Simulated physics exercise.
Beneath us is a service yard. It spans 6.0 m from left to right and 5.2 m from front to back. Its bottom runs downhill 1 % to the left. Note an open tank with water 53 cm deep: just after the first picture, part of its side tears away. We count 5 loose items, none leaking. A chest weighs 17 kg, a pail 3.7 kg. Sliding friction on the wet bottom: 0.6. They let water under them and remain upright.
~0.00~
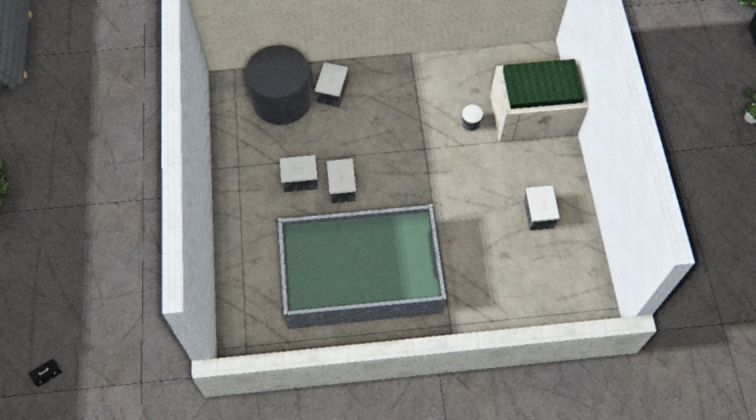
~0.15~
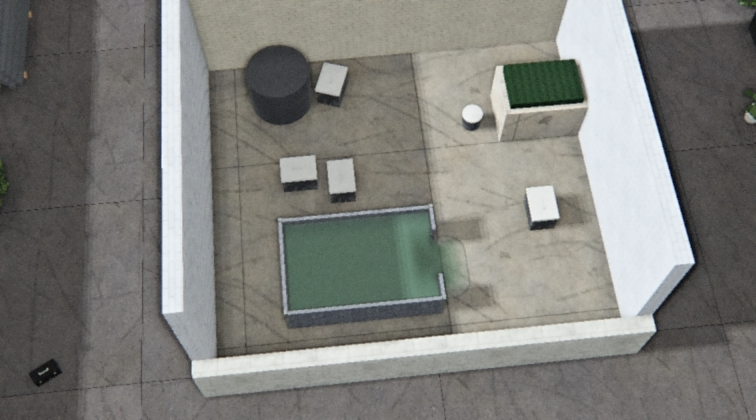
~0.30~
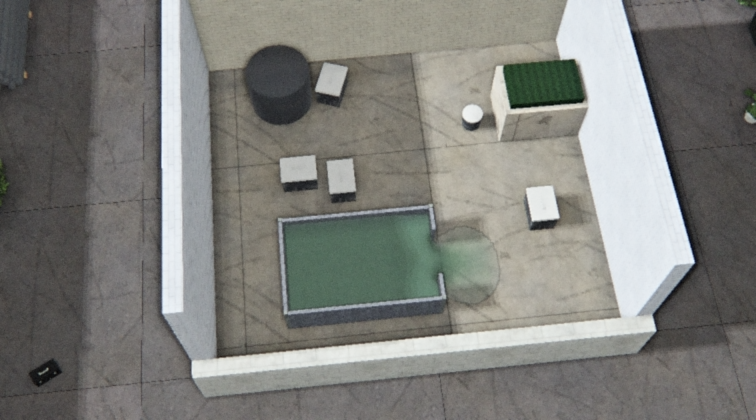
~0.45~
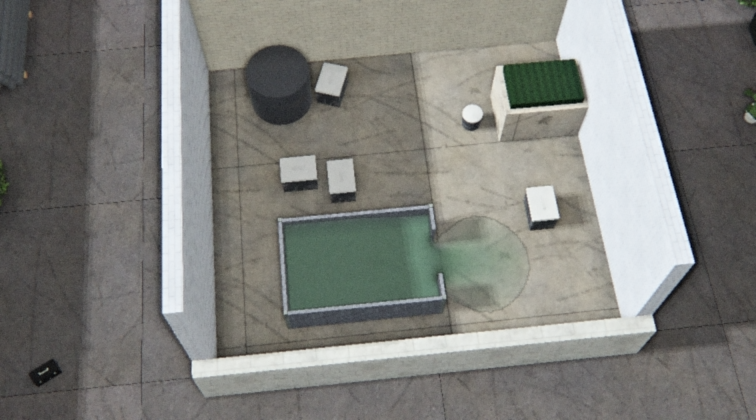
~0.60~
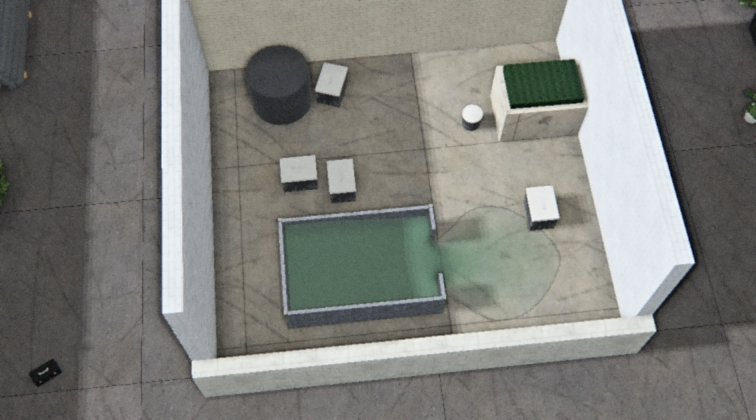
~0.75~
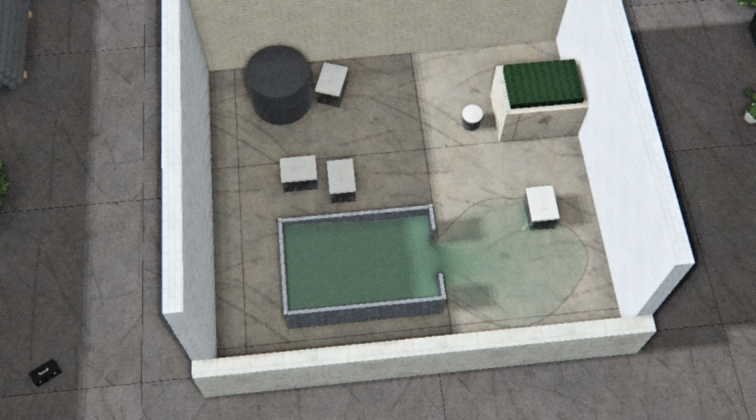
A walled service yard with a pale, stained floor is seen from high above, its surroundings dark grey paving. A tank of green water stands near the front, with a dark round drum at back left, small pale blocks scattered about, and a green-topped cabinet at back right. The tank's right side opens and greenish water spreads rightward across the floor, while the objects and camera stay still.
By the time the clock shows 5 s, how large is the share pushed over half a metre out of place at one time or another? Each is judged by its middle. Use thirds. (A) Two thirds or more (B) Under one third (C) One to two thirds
(B) Under one third.
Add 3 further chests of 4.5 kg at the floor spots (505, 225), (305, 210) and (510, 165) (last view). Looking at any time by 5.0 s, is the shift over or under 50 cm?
In the order asked: Above the mark; below the mark; above the mark.
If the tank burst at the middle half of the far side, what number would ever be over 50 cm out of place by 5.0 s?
Then 3 of them would.
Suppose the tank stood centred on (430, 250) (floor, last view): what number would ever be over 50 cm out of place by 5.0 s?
1.
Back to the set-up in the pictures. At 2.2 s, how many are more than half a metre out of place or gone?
That would be 1.
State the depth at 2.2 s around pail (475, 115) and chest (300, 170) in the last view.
0 and 0 cm.
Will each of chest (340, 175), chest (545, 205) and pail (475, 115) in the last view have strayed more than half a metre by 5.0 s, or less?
Within the mark, beyond the mark, within the mark.
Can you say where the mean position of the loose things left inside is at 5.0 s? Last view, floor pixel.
Somewhere near (372, 149).
After 1.1 s 0 of 5 are over 50 cm from their spots; 0 afloat.
After 2.2 s 1 of 5 are over 50 cm from their spots; 1 afloat.
After 3.5 s 1 of 5 are over 50 cm from their spots; 1 afloat.
After 5.0 s 1 of 5 are over 50 cm from their spots, and 1 have been at some point; 0 afloat.
